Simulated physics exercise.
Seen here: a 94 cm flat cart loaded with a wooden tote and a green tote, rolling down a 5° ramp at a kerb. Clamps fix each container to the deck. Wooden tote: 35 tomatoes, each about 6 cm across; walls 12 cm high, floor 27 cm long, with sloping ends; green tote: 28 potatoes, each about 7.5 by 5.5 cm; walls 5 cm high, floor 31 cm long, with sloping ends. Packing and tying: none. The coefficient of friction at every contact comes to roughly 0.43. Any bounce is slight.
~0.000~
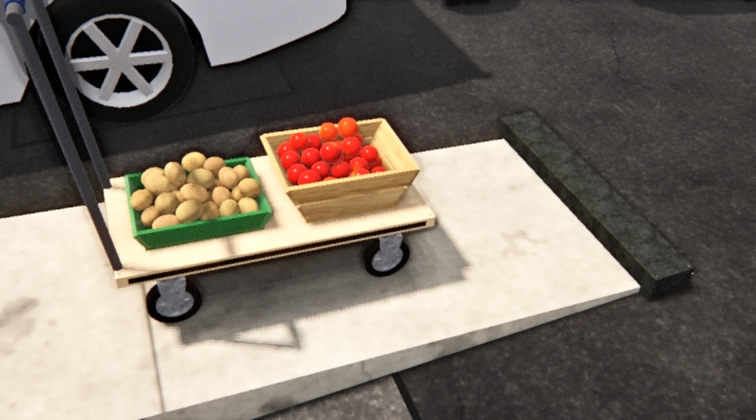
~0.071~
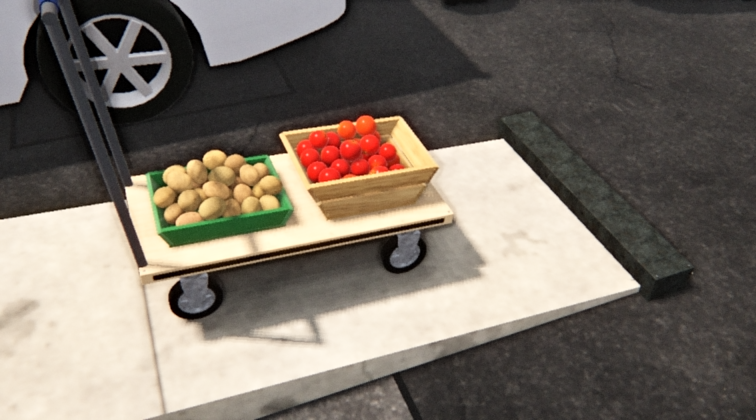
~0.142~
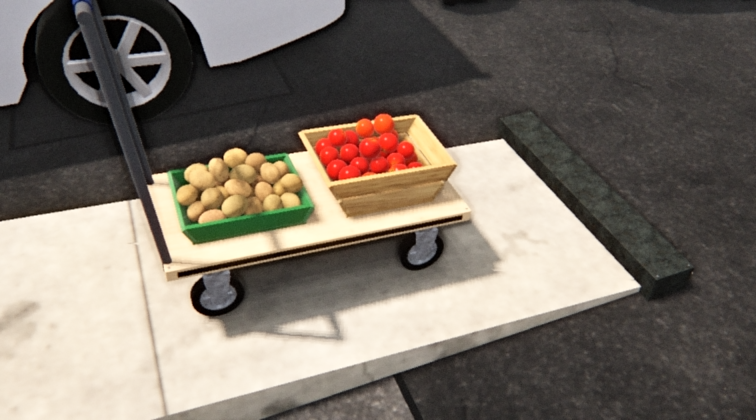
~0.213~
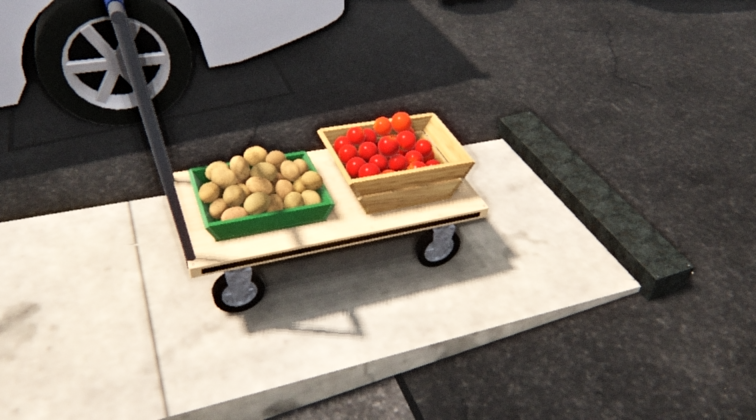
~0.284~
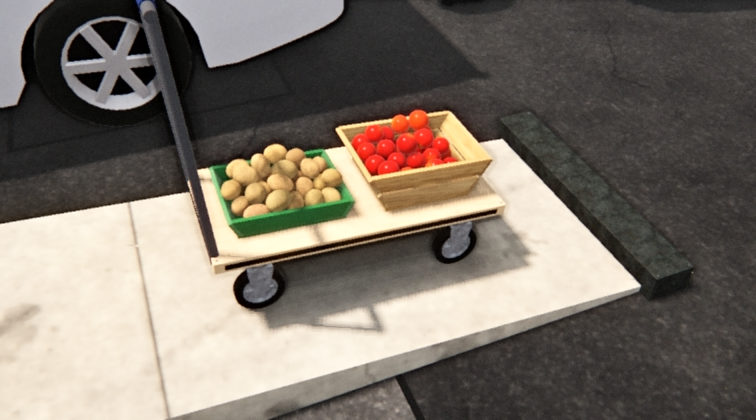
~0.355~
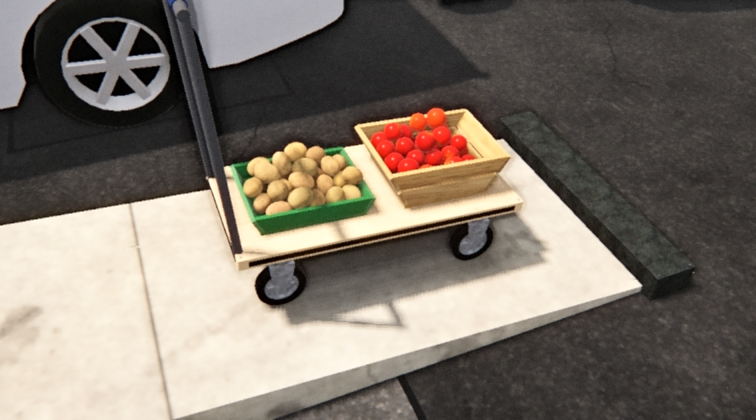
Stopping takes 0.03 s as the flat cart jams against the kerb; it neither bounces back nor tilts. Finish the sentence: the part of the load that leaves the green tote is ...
... smaller than a sixth.
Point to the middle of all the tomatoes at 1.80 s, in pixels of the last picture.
(546, 133).
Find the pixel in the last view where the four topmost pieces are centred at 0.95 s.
About (542, 107).
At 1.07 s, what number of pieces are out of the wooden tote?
Roughly, out by then: Wooden tote 0.
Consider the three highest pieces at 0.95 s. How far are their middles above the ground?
I'd put it close to 48 cm.
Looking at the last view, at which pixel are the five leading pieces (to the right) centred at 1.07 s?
(573, 124).
After 0.85 s, the wheels strike.
After 0.95 s, wooden tote 35 in, 0 out and green tote 28 in, 0 out.
After 1.07 s, wooden tote 35 in, 0 out and green tote 28 in, 0 out.
After 1.30 s, wooden tote 35 in, 0 out and green tote 27 in, 1 out.
Outcome (at 1.80 s), wooden tote 35 in, 0 out and green tote 27 in, 1 out. Asked share, 1 of 28, 4 per cent.
